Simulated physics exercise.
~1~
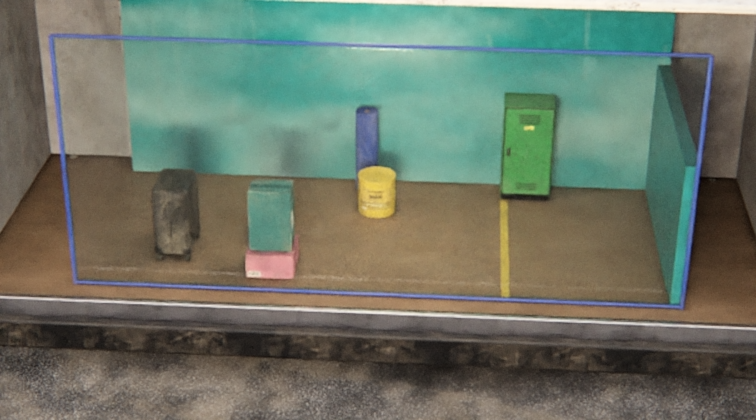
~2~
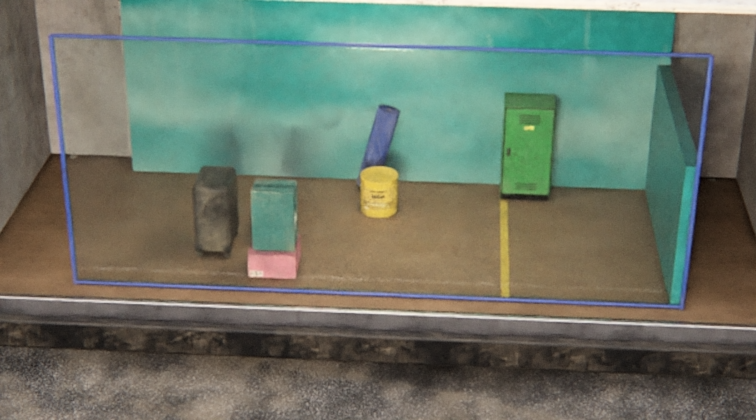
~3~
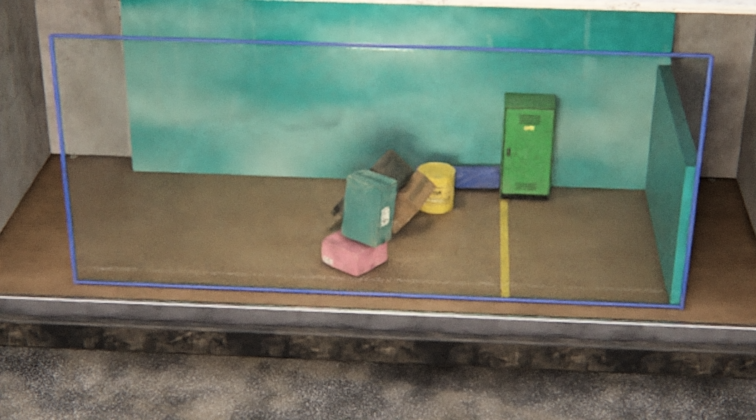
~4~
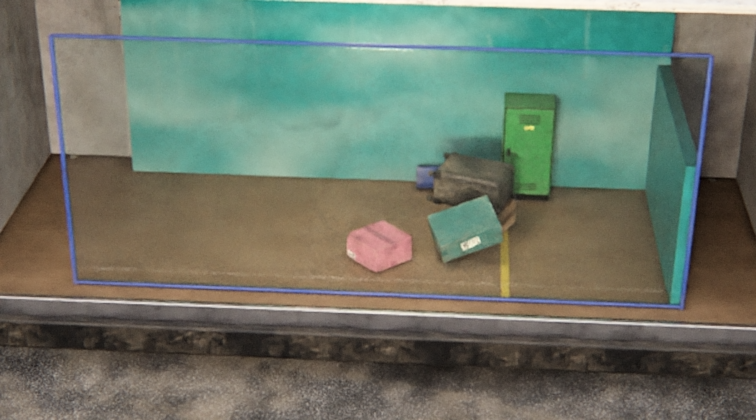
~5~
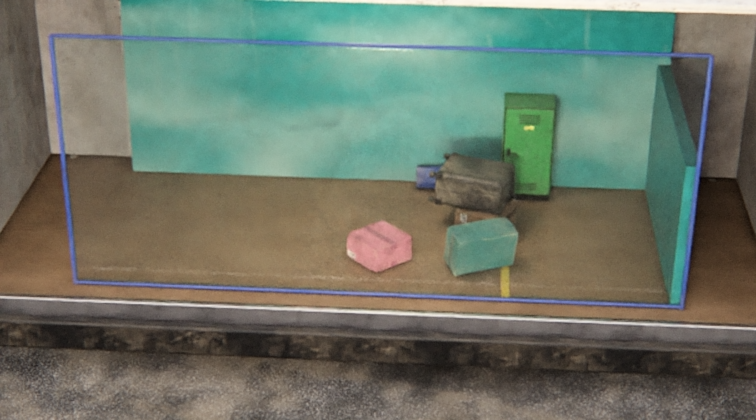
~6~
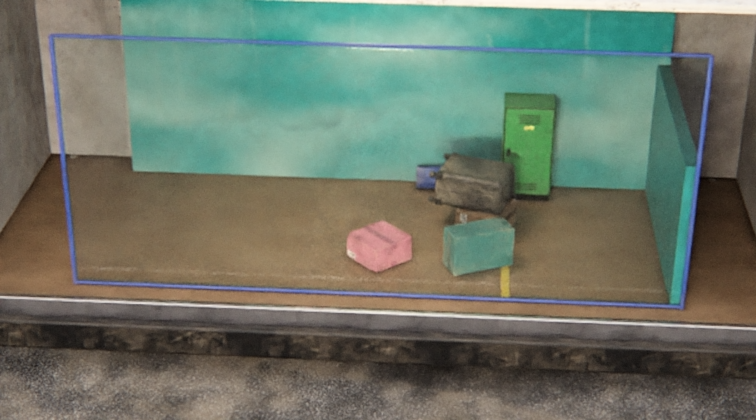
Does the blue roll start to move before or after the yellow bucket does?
The blue roll starts first, tilting over while the yellow bucket still stands in its place. The bucket only shifts to the right after that.
